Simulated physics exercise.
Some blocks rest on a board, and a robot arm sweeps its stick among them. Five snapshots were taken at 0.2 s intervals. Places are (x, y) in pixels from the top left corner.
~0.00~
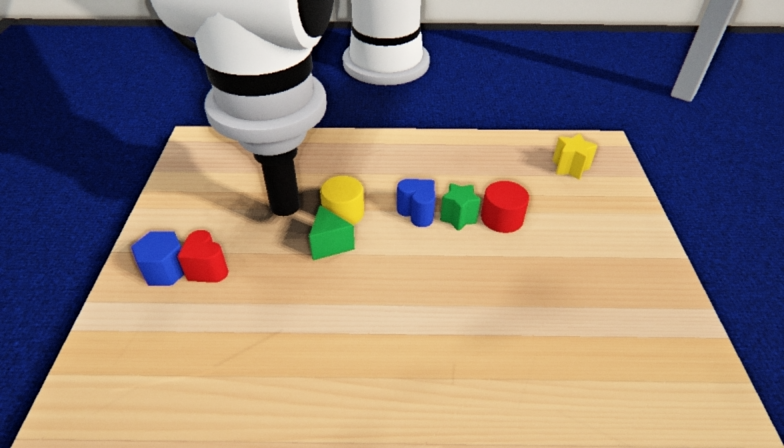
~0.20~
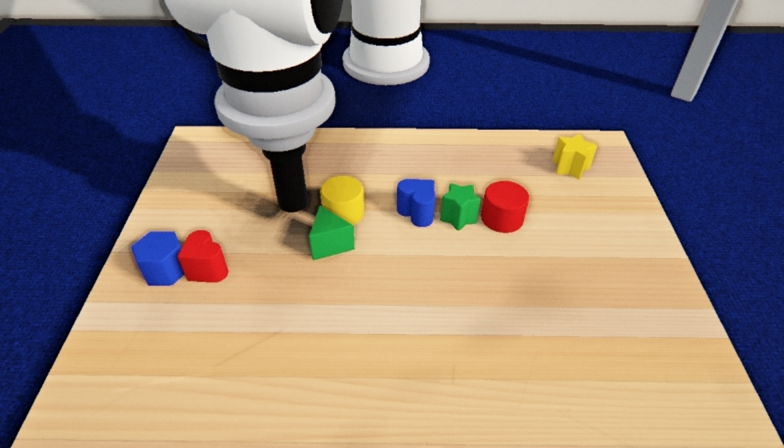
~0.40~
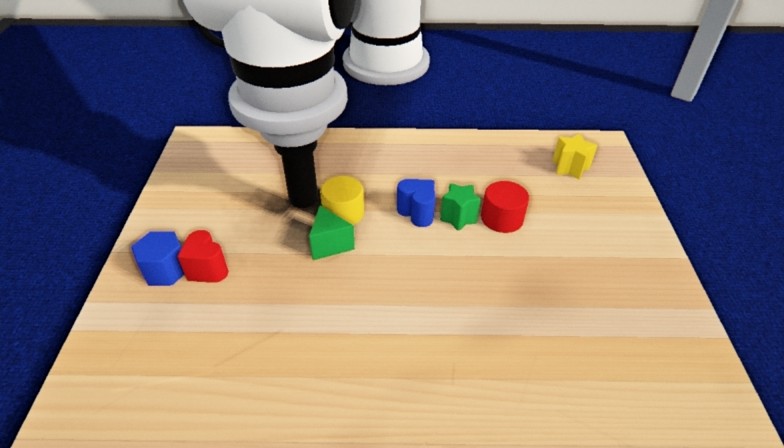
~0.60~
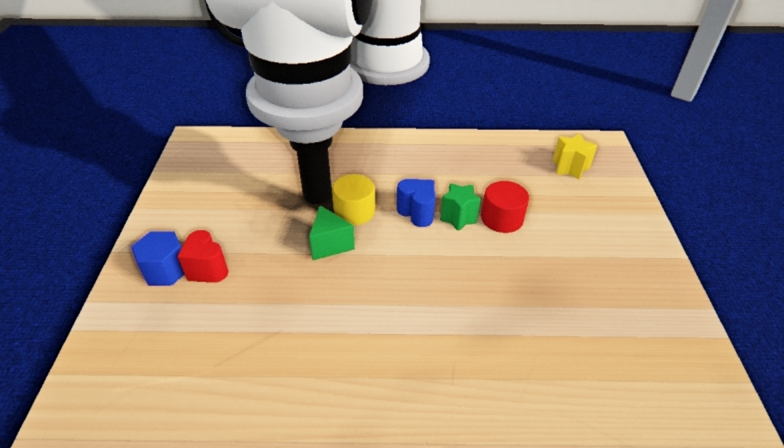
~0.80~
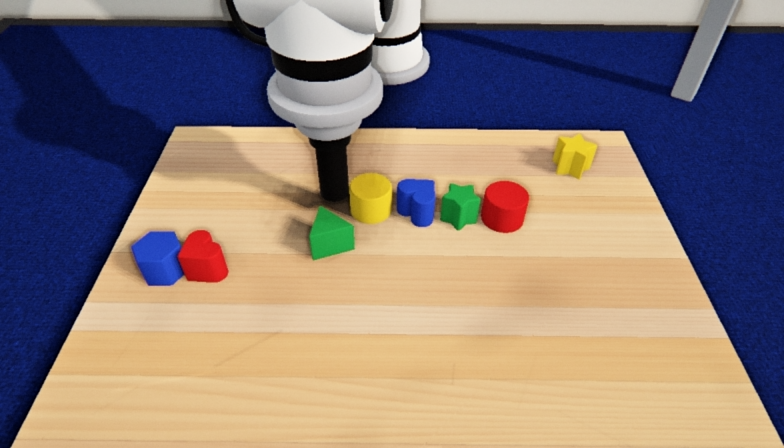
The clip opens on a wooden board scattered with colourful blocks, a robot arm holding its black stick left of the yellow circular block. The stick moves right to the yellow block, then pushes it a short way right, away from the green block below and up close to the blue heart.
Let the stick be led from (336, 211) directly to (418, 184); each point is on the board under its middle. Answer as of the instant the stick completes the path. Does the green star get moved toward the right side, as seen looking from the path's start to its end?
It seems so.
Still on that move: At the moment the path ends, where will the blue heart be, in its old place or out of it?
It gets pushed out of place.
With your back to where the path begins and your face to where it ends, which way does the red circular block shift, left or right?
Out to the right.
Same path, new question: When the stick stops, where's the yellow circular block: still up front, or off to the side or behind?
The stick still has the yellow circular block in front of it when the path ends.
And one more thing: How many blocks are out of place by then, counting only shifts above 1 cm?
Blocks displaced: At least 3.
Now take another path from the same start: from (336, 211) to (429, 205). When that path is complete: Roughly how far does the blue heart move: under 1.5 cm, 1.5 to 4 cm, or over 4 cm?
Shift: Over 4 cm.
What follows on the original path. One third of the way, stick at (365, 183); yellow circular block at (400, 178); blue heart at (439, 188), turned 25° clockwise; green star at (471, 196).
Two thirds of the way, stick at (393, 175); yellow circular block at (428, 169); blue heart at (459, 183), turned 65° clockwise; green star at (481, 202), turned 35° clockwise; red circular block at (523, 199).
At the end, stick at (419, 166); yellow circular block at (454, 162); blue heart at (474, 180), turned 100° clockwise; green star at (484, 205), turned 50° clockwise; red circular block at (523, 199).
